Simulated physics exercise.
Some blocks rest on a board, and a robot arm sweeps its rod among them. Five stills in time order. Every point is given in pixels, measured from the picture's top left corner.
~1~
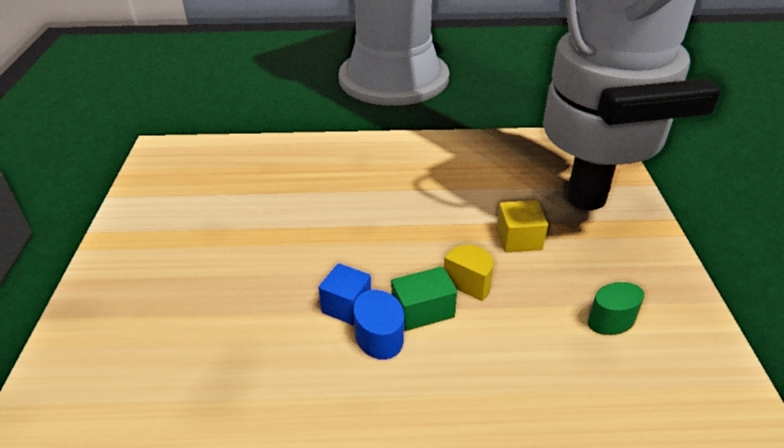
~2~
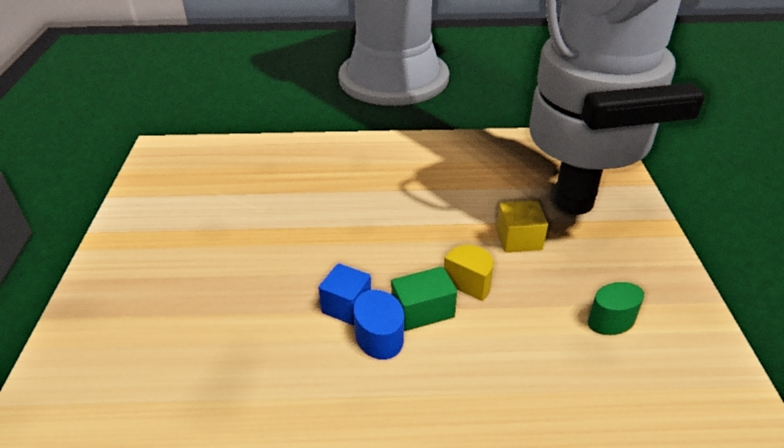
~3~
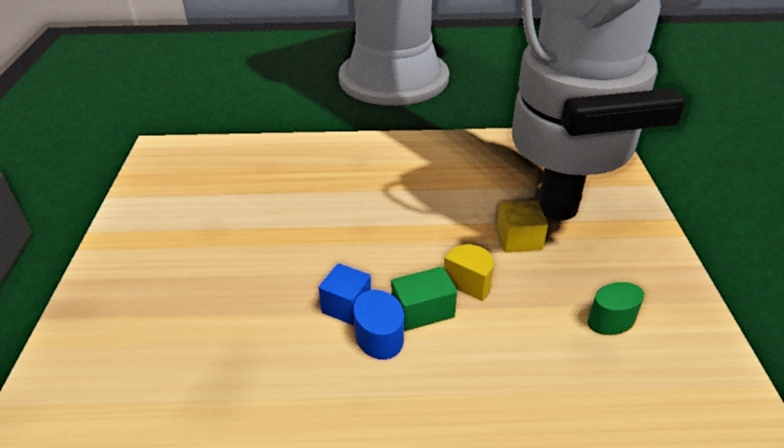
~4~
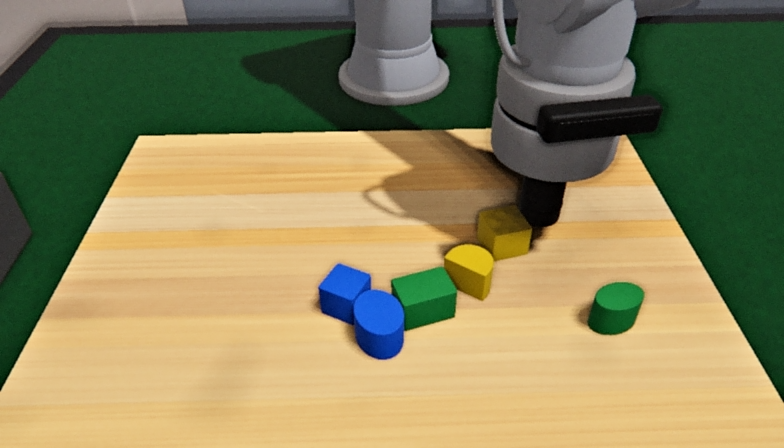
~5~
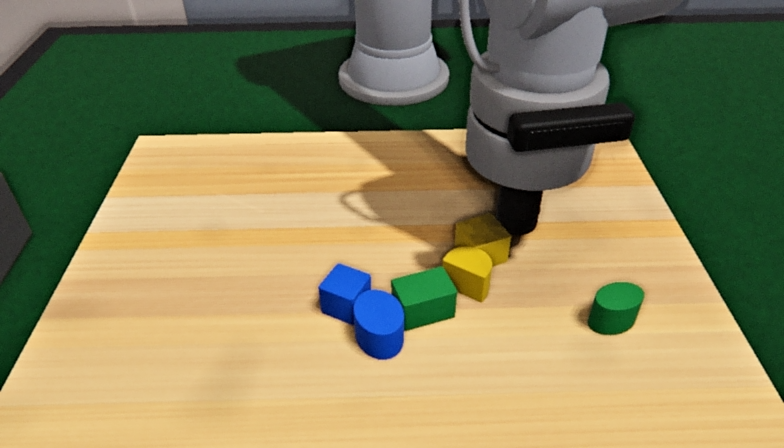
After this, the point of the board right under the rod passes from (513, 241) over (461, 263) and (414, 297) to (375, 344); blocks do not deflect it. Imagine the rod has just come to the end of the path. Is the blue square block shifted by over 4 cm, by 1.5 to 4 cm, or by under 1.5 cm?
Short, under 1.5 cm.
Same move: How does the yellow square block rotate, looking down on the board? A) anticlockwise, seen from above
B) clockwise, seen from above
The one that fits is A, anticlockwise, seen from above.
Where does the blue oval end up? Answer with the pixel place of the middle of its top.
Just about (332, 348).
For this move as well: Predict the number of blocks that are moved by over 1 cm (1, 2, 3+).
3 or more blocks.
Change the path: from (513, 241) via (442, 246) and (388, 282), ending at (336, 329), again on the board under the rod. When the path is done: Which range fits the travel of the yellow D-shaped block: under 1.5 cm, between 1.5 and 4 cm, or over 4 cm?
Of the three bands, it's 1.5 to 4 cm.
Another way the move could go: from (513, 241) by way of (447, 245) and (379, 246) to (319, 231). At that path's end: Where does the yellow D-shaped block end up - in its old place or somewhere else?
At the end of the path, the yellow D-shaped block has moved off its old spot.
What follows on the original path. One third of the way, rod (462, 246); blue oval (365, 318), turned 15° clockwise; green rectangle (416, 301); yellow square block (448, 267), turned 60° anticlockwise.
Two thirds of the way, rod (414, 279); blue oval (358, 321), turned 30° clockwise; green rectangle (410, 343), turned 50° clockwise; yellow square block (430, 305), turned 100° anticlockwise.
At the end, rod (374, 326); blue square block unmoved; blue oval (332, 348), turned 35° clockwise; green rectangle (409, 359), turned 45° clockwise; yellow square block (431, 319), turned 120° anticlockwise.
